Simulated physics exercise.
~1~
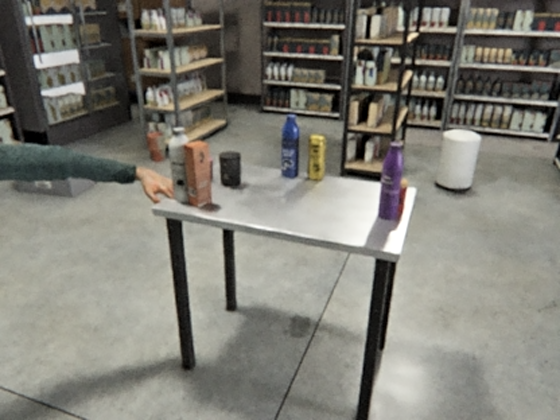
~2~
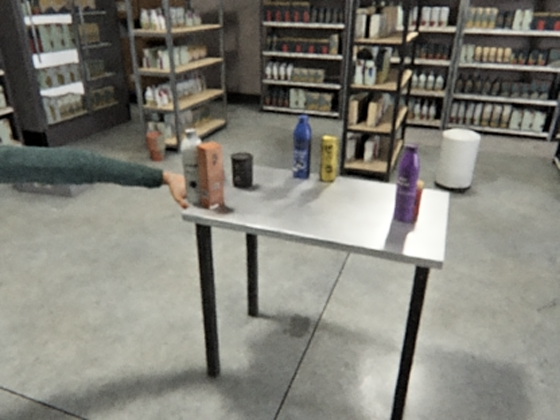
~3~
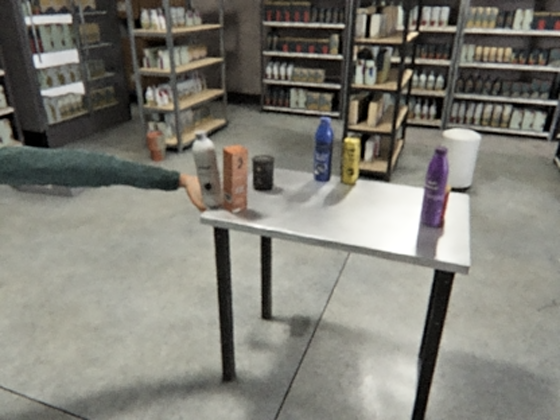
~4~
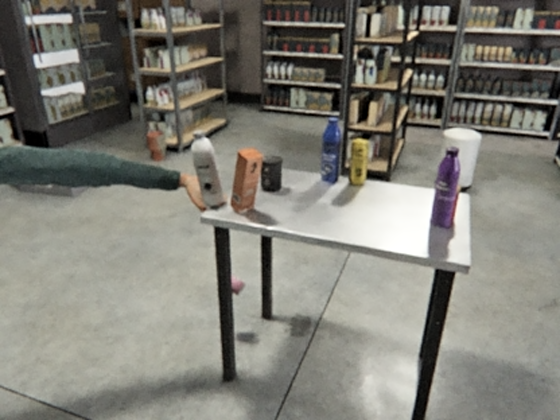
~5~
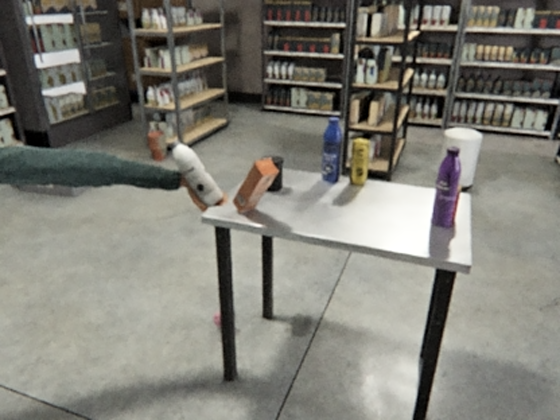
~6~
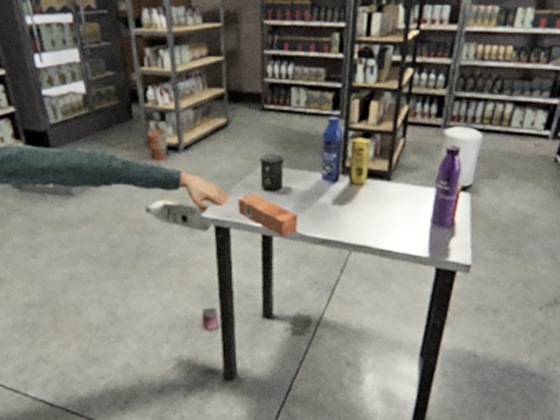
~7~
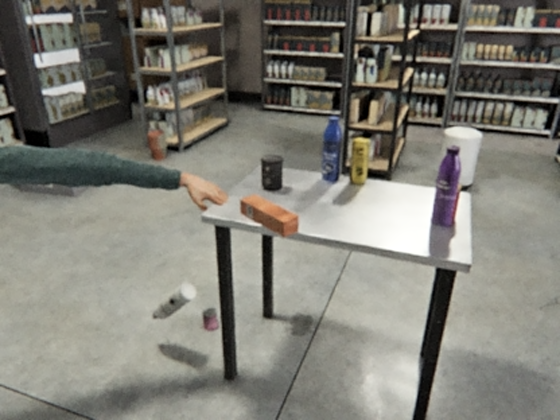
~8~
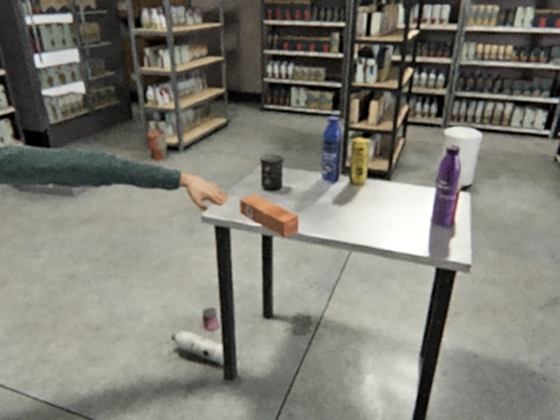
To begin with, an outstretched arm in a dark green sleeve has its hand at the left edge of a light-topped side table holding bottles and containers, with stocked shelves behind. The table slides to the right, the hand moving along with it, and then stops. The white bottle and orange carton start to lean as a small pink tin drops toward the floor. The bottle tips left over the edge and falls, while the carton topples rightward onto the tabletop. Finally, the white bottle lies on the floor near the pink tin, while the purple, blue, yellow and black containers still stand.
